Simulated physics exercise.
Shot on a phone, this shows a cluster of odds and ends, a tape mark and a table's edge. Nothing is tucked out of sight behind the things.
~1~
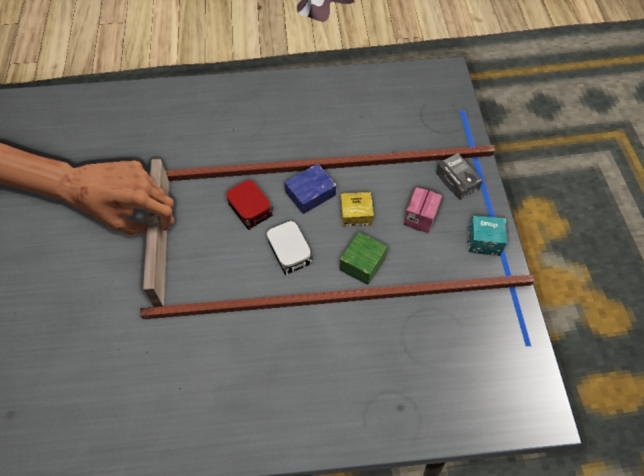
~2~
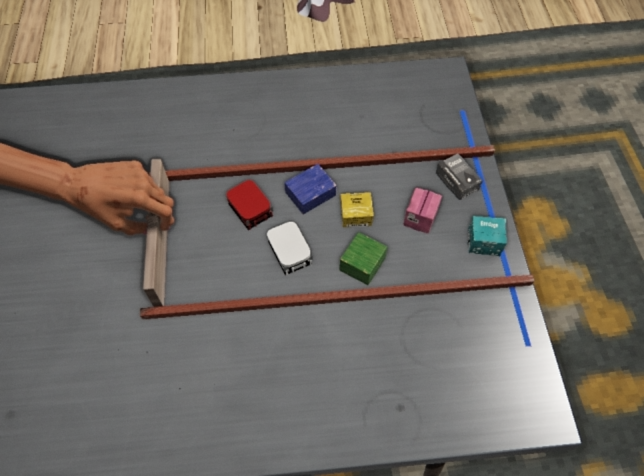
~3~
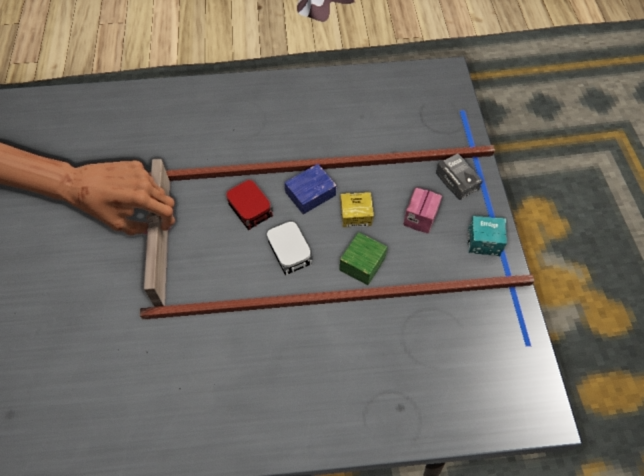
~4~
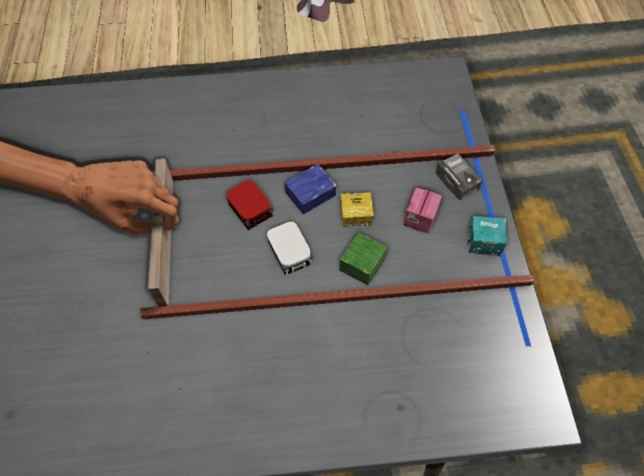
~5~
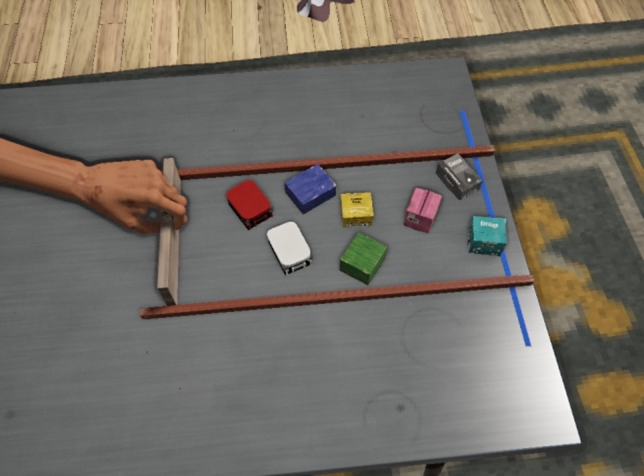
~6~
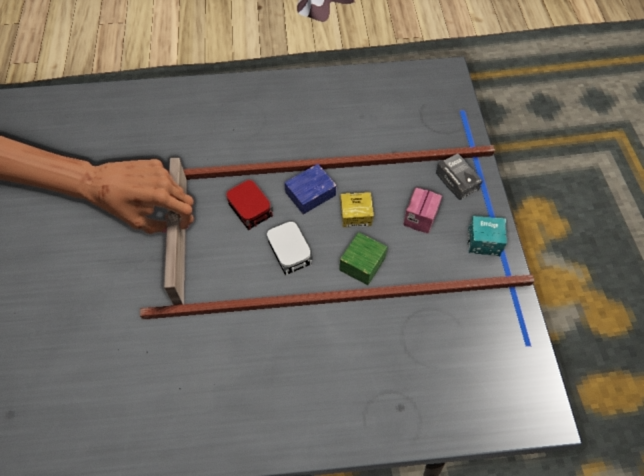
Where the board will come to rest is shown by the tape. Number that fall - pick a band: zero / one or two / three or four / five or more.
Band: Five or more.
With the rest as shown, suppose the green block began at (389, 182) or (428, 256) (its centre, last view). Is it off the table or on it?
Try one: It ends up off. Try two: It ends up off.
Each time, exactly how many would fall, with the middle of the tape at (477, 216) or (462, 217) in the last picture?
Result, try by try: 6, 3.
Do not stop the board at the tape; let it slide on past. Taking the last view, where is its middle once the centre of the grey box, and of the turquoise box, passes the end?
First near (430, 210), second near (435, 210).
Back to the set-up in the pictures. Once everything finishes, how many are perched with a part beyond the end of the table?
Count of overhanging things: 2.
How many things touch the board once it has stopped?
Number in contact with it: 2.
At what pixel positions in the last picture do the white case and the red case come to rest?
You'll see the white case at (515, 233), with the red case at (503, 191).
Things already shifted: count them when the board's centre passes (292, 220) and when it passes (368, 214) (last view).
Moved so far: 3, then 6.
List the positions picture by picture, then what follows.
The first picture shows turquoise box (487, 236); grey box (459, 177); pink box (422, 211); board (157, 231); tape (492, 215).
The second picture shows grey box (459, 177); board (157, 231).
The third picture shows pink box (422, 211); blue block (311, 189).
The fourth picture shows turquoise box (487, 236); red case (249, 205).
The fifth picture shows grey box (459, 177); white case (289, 248).
The sixth picture shows turquoise box (487, 236); grey box (459, 177); pink box (422, 211); board (176, 229); tape (492, 215).
Soon after, none off yet; turquoise box at rest near (487, 236); grey box at rest near (459, 177); pink box at rest near (422, 211).
In the end, the number that fall off is five or more; gone, blue block, green block, yellow box, pink box, grey box and turquoise box.
